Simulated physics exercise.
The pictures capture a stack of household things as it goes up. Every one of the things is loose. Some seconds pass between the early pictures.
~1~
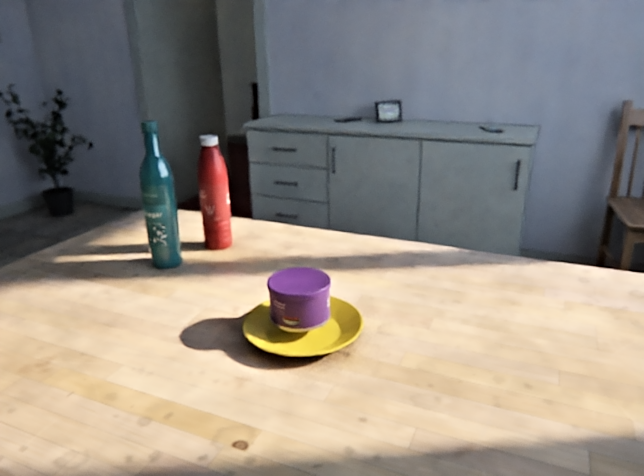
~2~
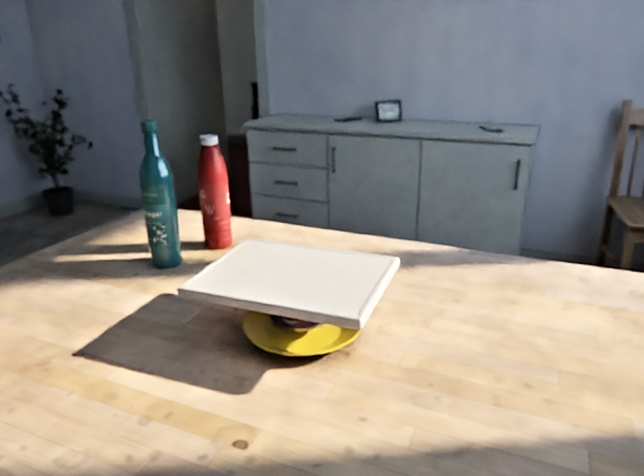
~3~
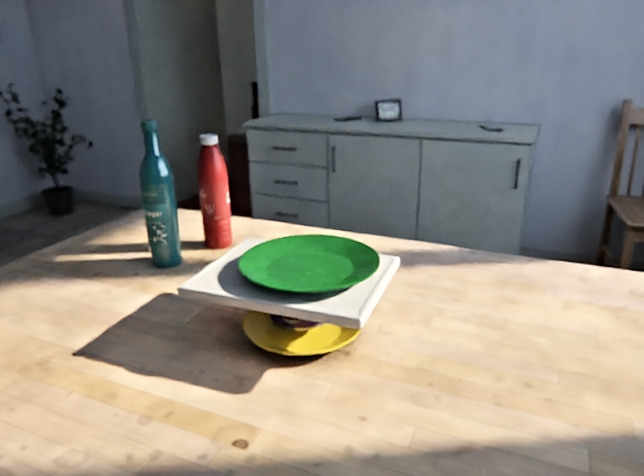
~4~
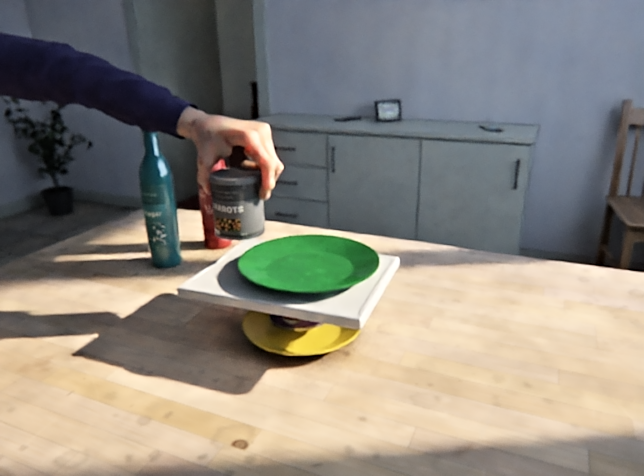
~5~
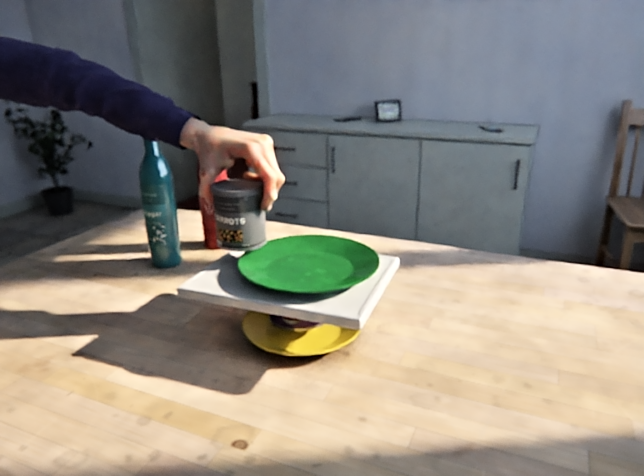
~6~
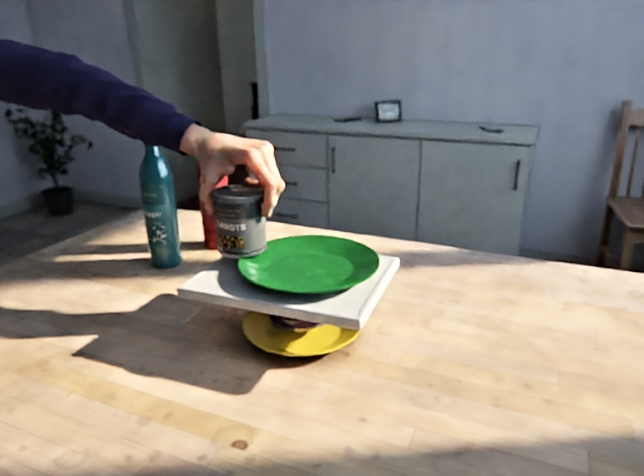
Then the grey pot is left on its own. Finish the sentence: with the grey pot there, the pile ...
The pile topples.
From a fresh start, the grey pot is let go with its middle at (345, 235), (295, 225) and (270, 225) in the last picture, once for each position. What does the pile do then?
Try one: It stands firm; try two: It stands firm; try three: It stands firm.
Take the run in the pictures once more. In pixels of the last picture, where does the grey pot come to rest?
Look near (131, 269) in the final picture.
Then, 0.70 s after the last picture, grey pot tipped 73° from how it was near (204, 224).
Then, 0.90 s after the last picture, grey pot now fallen.
Then, 1.50 s after the last picture, nothing new.
At rest, fallen, grey pot; the other 6 in place. Seen from the same camera at the end, grey pot near (131, 268). The pile comes apart.
